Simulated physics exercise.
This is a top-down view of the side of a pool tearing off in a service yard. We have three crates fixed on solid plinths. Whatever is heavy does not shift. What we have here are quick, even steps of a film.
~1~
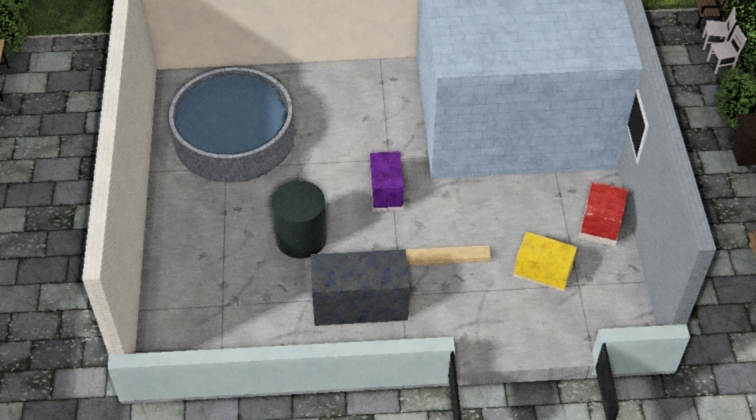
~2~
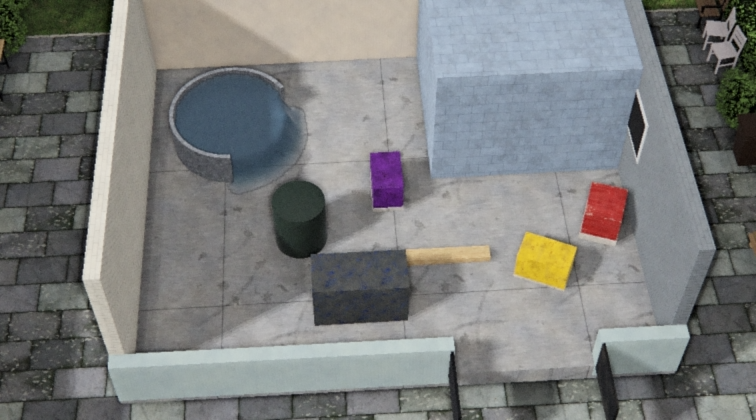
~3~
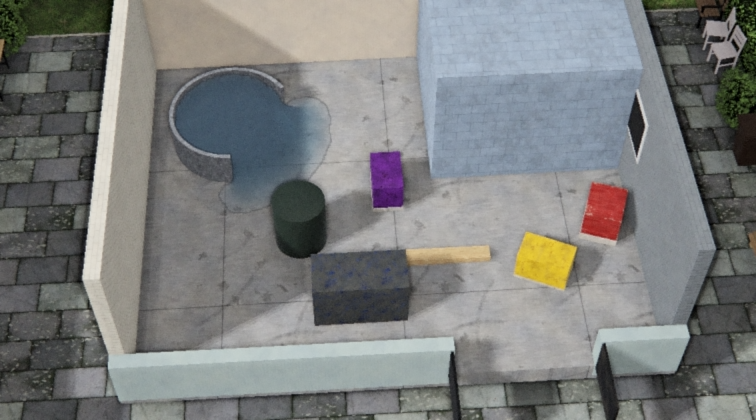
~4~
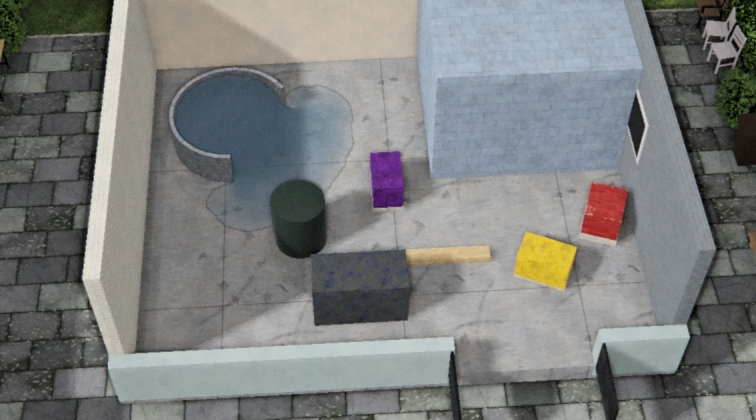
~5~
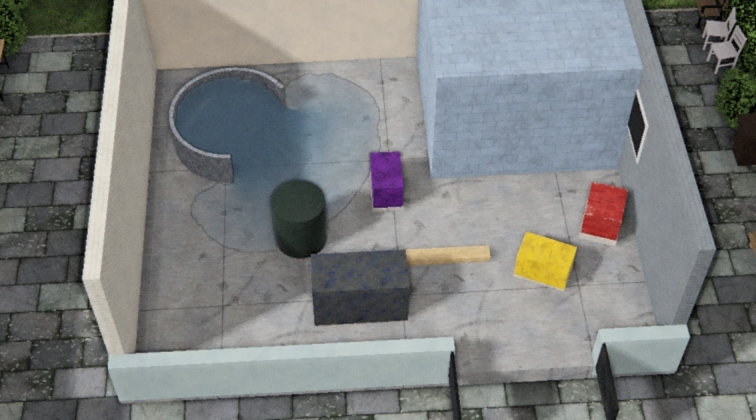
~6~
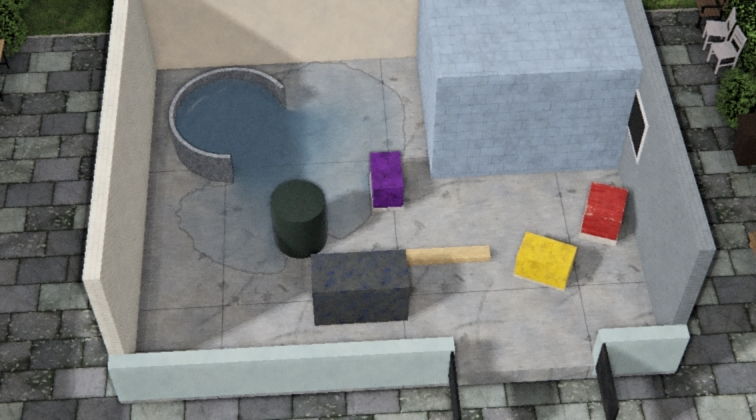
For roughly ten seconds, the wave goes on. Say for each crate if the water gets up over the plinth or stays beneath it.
At the red crate the water stays beneath; at the yellow crate the water gets over; at the purple crate the water gets over.
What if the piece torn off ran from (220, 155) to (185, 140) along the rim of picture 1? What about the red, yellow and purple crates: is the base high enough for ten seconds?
One by one: The red one stays dry, the yellow one is topped, the purple one is spared.
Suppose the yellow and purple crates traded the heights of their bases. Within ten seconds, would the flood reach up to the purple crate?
Purple crate: Flooded.
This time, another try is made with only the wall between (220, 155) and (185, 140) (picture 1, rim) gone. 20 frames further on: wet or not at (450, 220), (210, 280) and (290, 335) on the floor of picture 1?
Those three come out moisture-free, soaked and soaked, one after another.
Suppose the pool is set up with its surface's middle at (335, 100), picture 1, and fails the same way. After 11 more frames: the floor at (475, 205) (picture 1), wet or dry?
Submerged.
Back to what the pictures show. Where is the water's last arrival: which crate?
Pick: The red one.
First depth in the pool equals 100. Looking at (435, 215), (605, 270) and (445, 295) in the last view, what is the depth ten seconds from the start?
Approx. values, in order: 6 %, 4 %, 4 %.
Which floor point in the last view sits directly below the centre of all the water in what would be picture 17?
Somewhere near (318, 175).
A moment on, water covers 35 % of the floor; the red crate not reached, the yellow crate not reached, the purple crate water round its plinth.
Next, water covers 45 % of the floor; the red crate not reached, the yellow crate water round its plinth, the purple crate water round its plinth.
Then, water covers 60 % of the floor; the red crate water round its plinth, the yellow crate water round its plinth, the purple crate water round its plinth.
Later, water covers 85 % of the floor; the red crate water round its plinth, the yellow crate water round its plinth, the purple crate water round its plinth.
In the end, water covers 95 % of the floor; the red crate stayed above the water, the yellow crate was topped, the purple crate was topped.
